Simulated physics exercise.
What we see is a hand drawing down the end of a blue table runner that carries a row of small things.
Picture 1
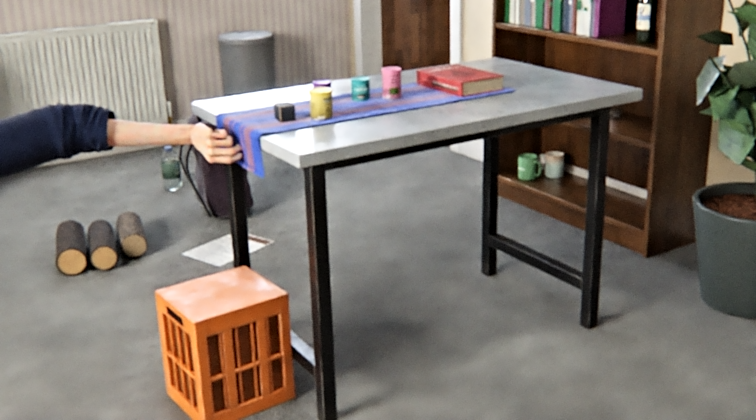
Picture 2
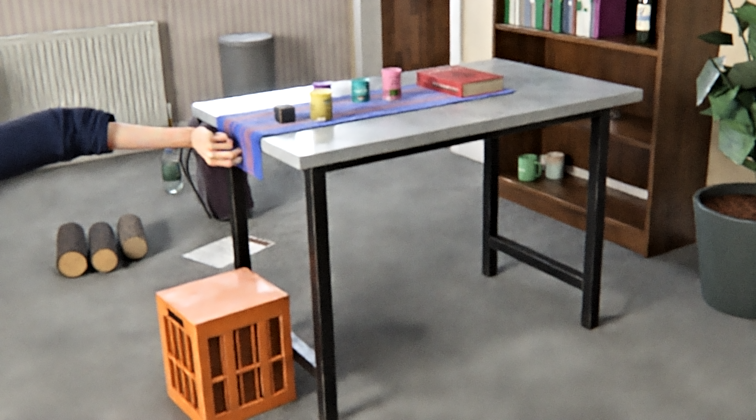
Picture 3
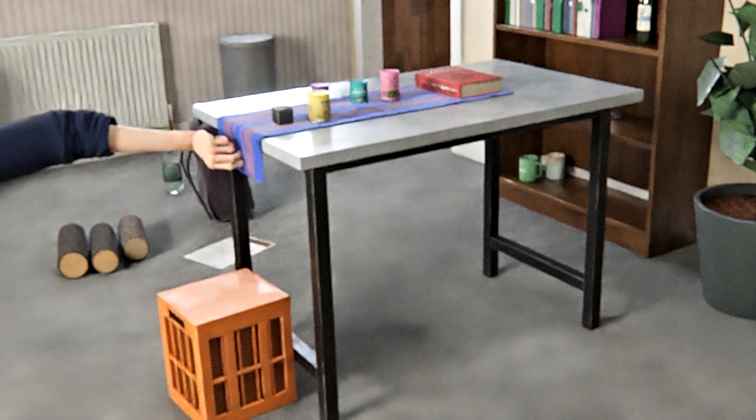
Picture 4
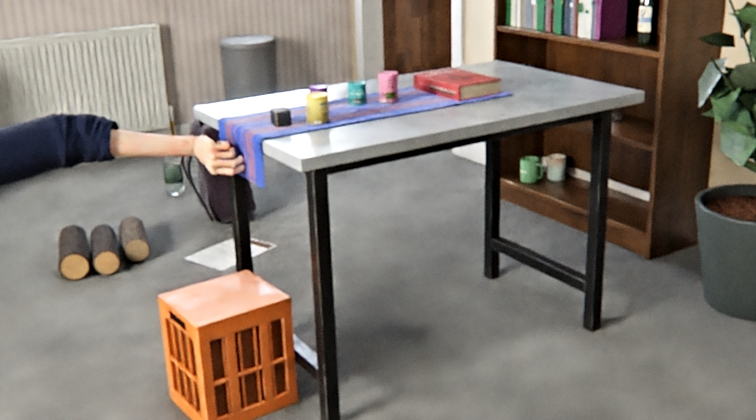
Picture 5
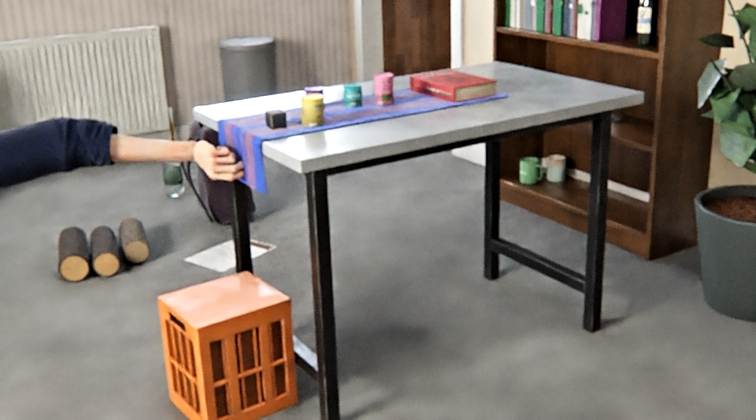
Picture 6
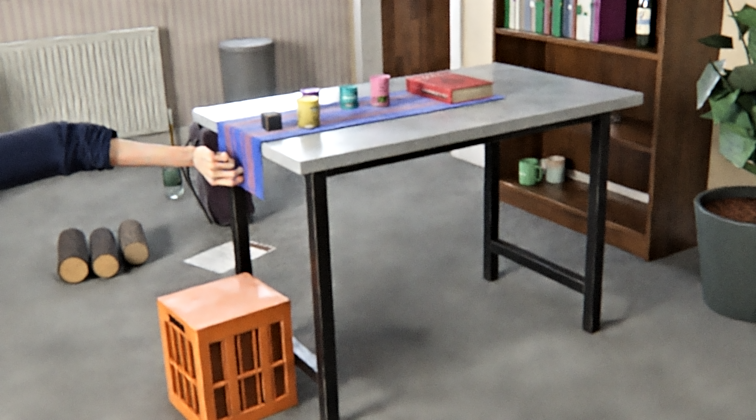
A blue table runner was drawn slowly down over the table's left end by a hand, and the black cube, small colourful containers and red book on it shifted slightly left along with it.
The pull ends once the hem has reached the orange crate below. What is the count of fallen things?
It carries off three.
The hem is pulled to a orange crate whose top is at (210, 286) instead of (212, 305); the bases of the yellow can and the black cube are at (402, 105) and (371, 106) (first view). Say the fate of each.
The yellow can holds on, the black cube stays on.
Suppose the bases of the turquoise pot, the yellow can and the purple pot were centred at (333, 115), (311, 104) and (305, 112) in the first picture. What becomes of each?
The turquoise pot drops off; the yellow can is carried off; the purple pot is carried off.
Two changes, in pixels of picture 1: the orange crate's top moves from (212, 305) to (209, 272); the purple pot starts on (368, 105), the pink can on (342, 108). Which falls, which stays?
The purple pot survives, the pink can remains up.
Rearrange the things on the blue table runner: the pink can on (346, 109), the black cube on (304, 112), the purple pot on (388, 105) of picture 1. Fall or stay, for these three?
The pink can comes down, the black cube is carried off, the purple pot does not fall.
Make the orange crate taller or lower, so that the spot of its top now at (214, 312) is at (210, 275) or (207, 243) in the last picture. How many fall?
It would be 2 and 1.
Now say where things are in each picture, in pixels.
The first frame shows hem (264, 178); black cube (284, 104); yellow can (320, 90); purple pot (322, 82); turquoise pot (360, 78); pink can (391, 69); top of the crate (212, 305).
The second frame shows hem (262, 180); black cube (284, 105).
The third frame shows hem (264, 184); yellow can (318, 93).
The fourth frame shows hem (264, 189); purple pot (318, 86); top of the crate (215, 309).
The fifth frame shows hem (267, 194); turquoise pot (352, 85).
The sixth frame shows hem (263, 200); black cube (271, 113); yellow can (308, 98); purple pot (310, 90); turquoise pot (348, 87); pink can (380, 76).
Early on, hem near (246, 259); black cube and yellow can gone.
Midway, hem on the crate; black cube, yellow can and purple pot gone.
Finally, hem on the crate; black cube, yellow can and purple pot gone. The answer is three.
